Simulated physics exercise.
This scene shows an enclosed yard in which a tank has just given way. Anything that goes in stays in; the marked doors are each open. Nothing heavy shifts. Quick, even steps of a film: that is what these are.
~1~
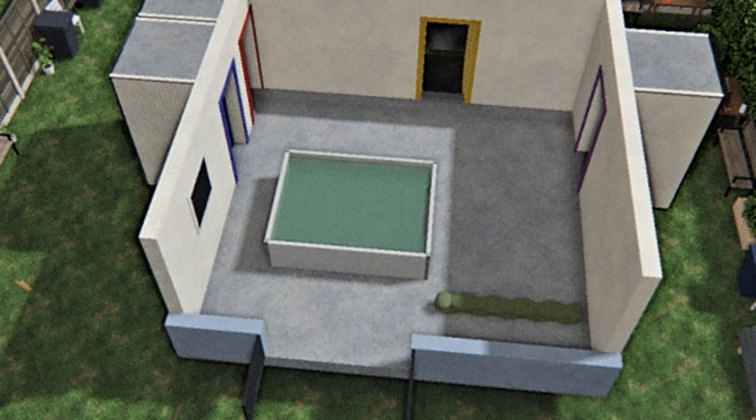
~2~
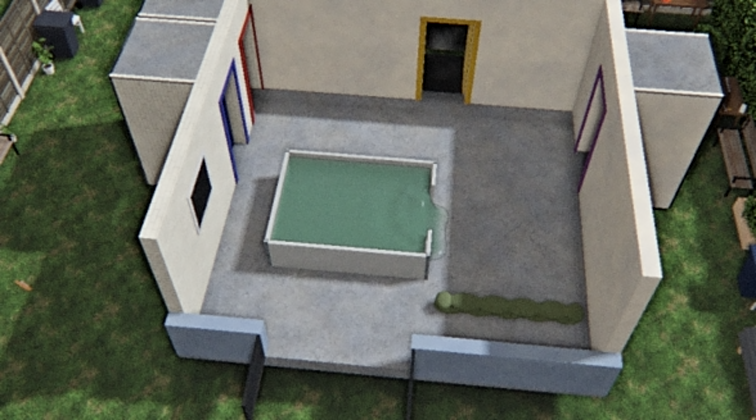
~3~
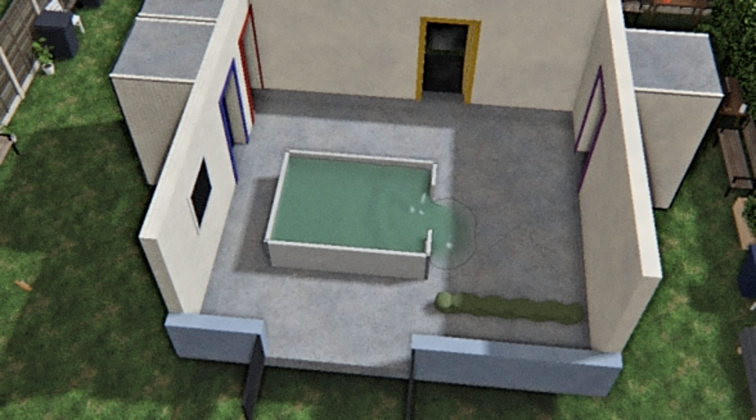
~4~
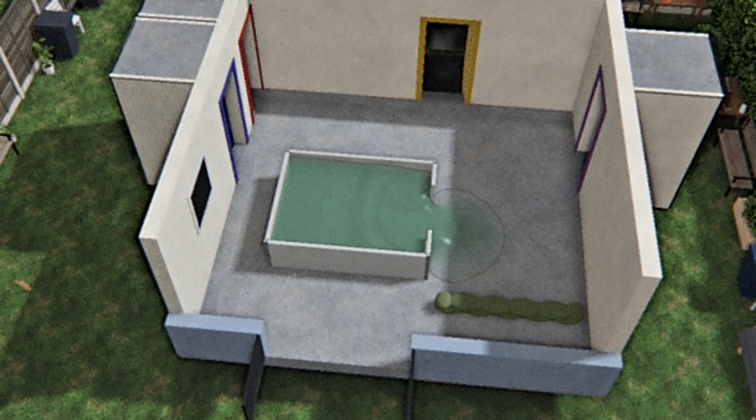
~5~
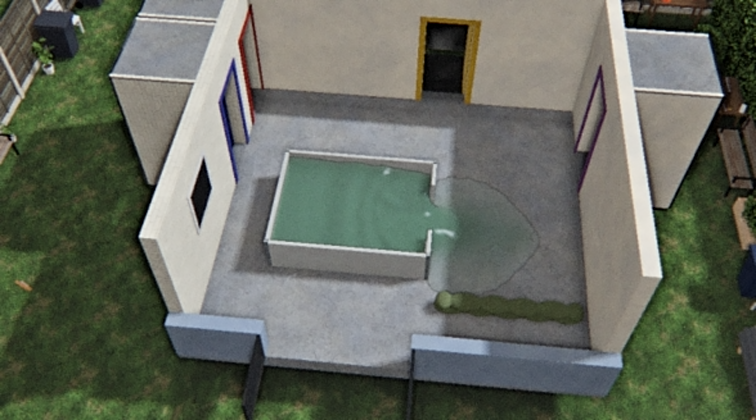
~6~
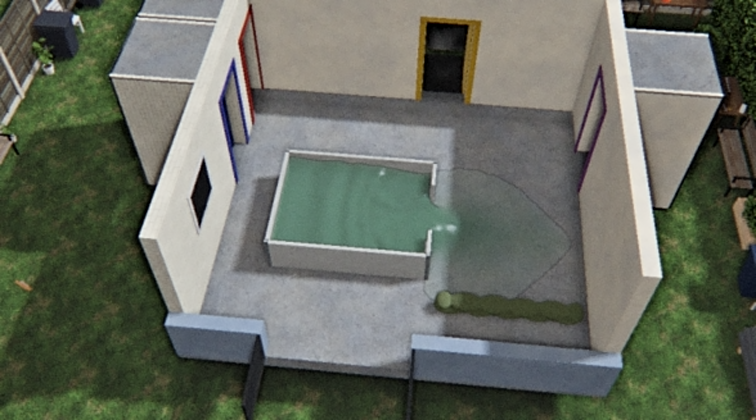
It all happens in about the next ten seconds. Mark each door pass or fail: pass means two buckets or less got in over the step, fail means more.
Blue door - fail, yellow door - fail, purple door - fail, red door - fail.
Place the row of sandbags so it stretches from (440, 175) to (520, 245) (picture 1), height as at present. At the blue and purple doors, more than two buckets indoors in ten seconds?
Result - blue door: Within limit; purple door: Within limit.
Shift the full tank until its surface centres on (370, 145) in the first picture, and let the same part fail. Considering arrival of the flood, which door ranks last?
It would be the blue one.
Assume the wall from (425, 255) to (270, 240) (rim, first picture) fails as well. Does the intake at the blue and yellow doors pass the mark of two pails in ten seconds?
In brief, the blue one stops short; the yellow one stops short.
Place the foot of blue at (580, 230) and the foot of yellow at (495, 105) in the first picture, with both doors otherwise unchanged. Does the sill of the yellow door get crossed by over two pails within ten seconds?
As it turns out, yellow door runs over.
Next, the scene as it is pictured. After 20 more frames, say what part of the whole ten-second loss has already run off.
I'd put it at 10 per cent.
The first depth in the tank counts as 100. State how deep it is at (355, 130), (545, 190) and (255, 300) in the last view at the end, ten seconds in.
Going in order, that's 6, 16 and 10 %.
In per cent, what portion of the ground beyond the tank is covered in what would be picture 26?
I reckon around 40 %.
A moment on, water covers 25 % of the floor; the blue door not reached, the yellow door not reached, the purple door wet at the sill, nothing in, the red door not reached.
Next, water covers 30 % of the floor; the blue door not reached, the yellow door not reached, the purple door under two buckets in, the red door not reached.
Then, water covers 40 % of the floor; the blue door not reached, the yellow door wet at the sill, nothing in, the purple door over two buckets in, the red door not reached.
Later, water covers 85 % of the floor; the blue door not reached, the yellow door under two buckets in, the purple door over two buckets in, the red door wet at the sill, nothing in.
In the end, water covers 95 % of the floor; the blue door over two buckets in, the yellow door over two buckets in, the purple door far over two buckets in, the red door over two buckets in.
